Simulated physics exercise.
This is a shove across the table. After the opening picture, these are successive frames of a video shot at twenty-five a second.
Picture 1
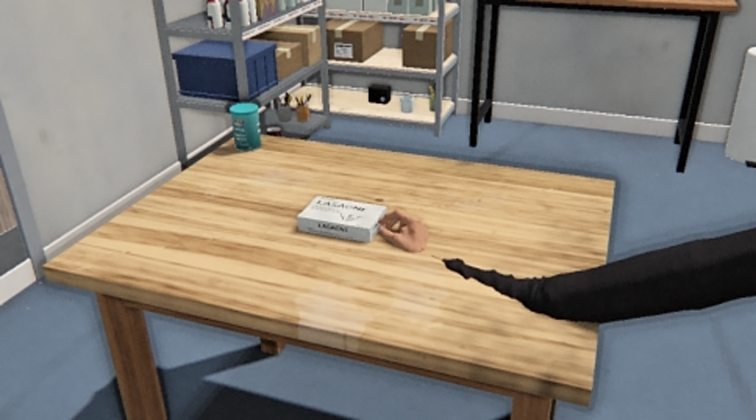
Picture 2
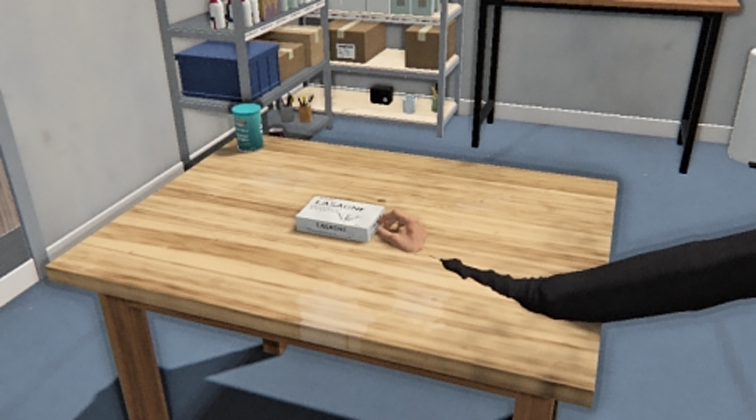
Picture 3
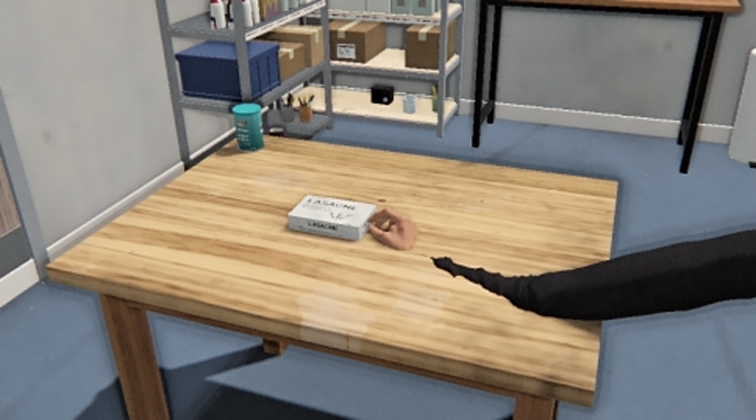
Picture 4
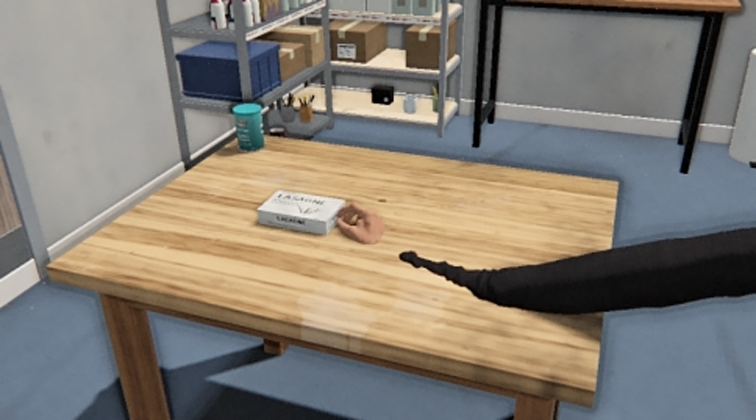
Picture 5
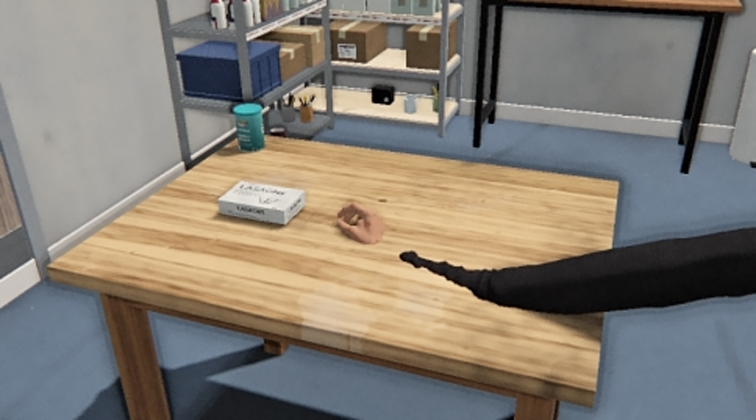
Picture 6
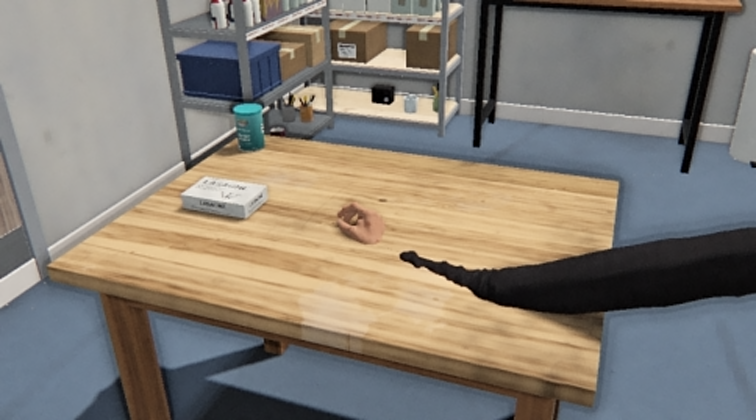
On a wooden table in a storage room, a hand with a dark sleeve pushed a white packet to the left, then stayed still as the packet slid on about its own width.
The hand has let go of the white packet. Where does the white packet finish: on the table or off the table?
The white packet drops to the floor.
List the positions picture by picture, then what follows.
The first frame shows under the hand; white packet (343, 219).
The second frame shows under the hand; white packet (341, 219).
The third frame shows under the hand; white packet (333, 217).
The fourth frame shows white packet (302, 212).
The fifth frame shows white packet (262, 202) slid a little.
The sixth frame shows white packet (225, 197) slid about its own width.
Then, 0.20 s after the last picture, white packet now off the table.
Then, 0.50 s after the last picture, things are still on the move.
By the end, off the table, white packet.
